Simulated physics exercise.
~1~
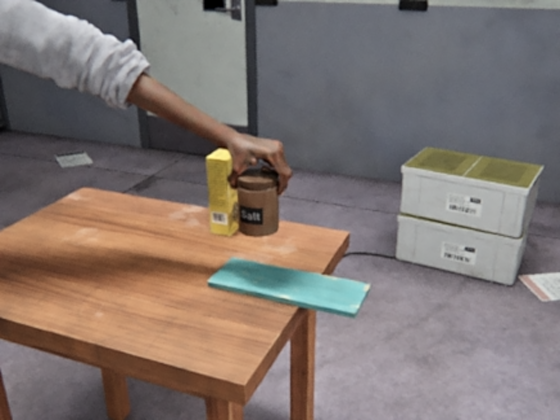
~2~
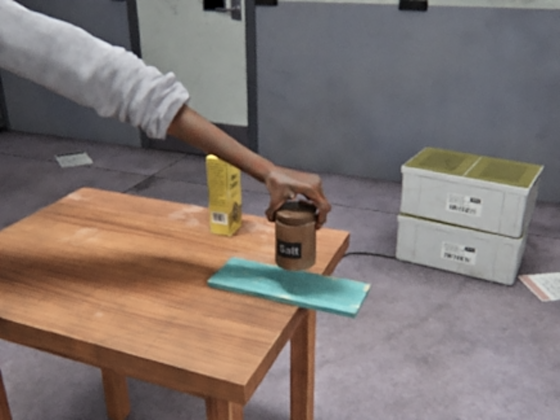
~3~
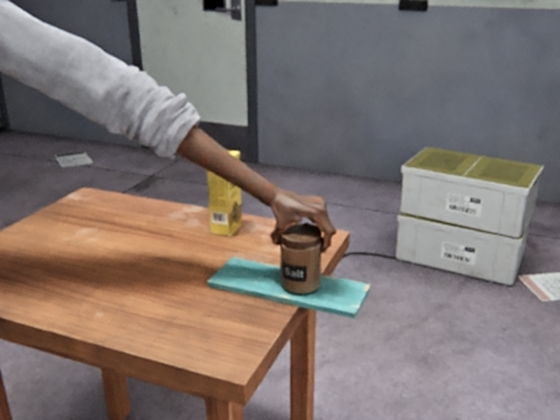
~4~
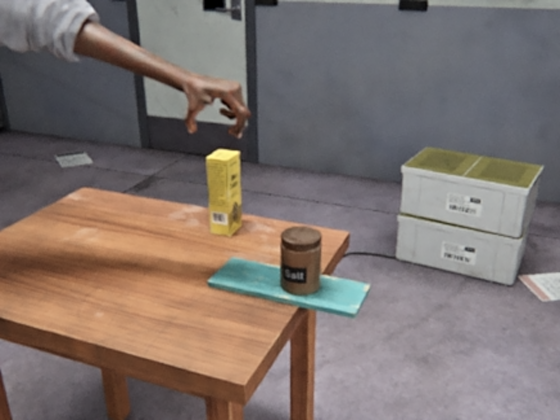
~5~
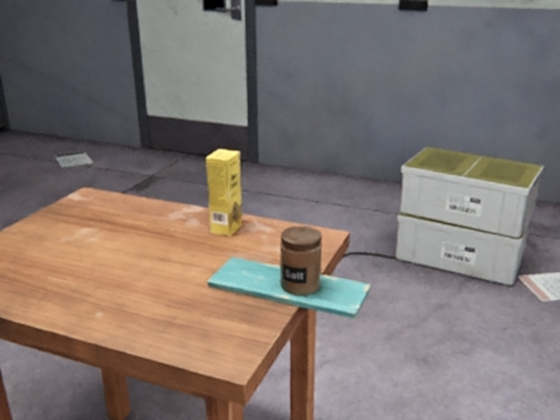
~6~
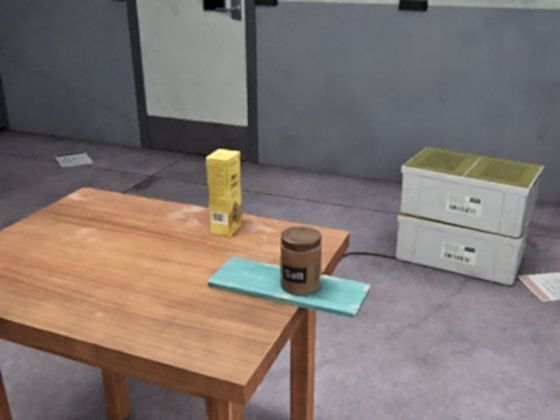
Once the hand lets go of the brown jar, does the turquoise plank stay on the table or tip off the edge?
The plank stays on the table, with the brown jar still standing upright on it.
A hand lifted a brown jar from beside a yellow carton on a wooden table, set it down on a turquoise plank sticking out over the table's edge, then let go and drew away, and the plank and jar stayed put.
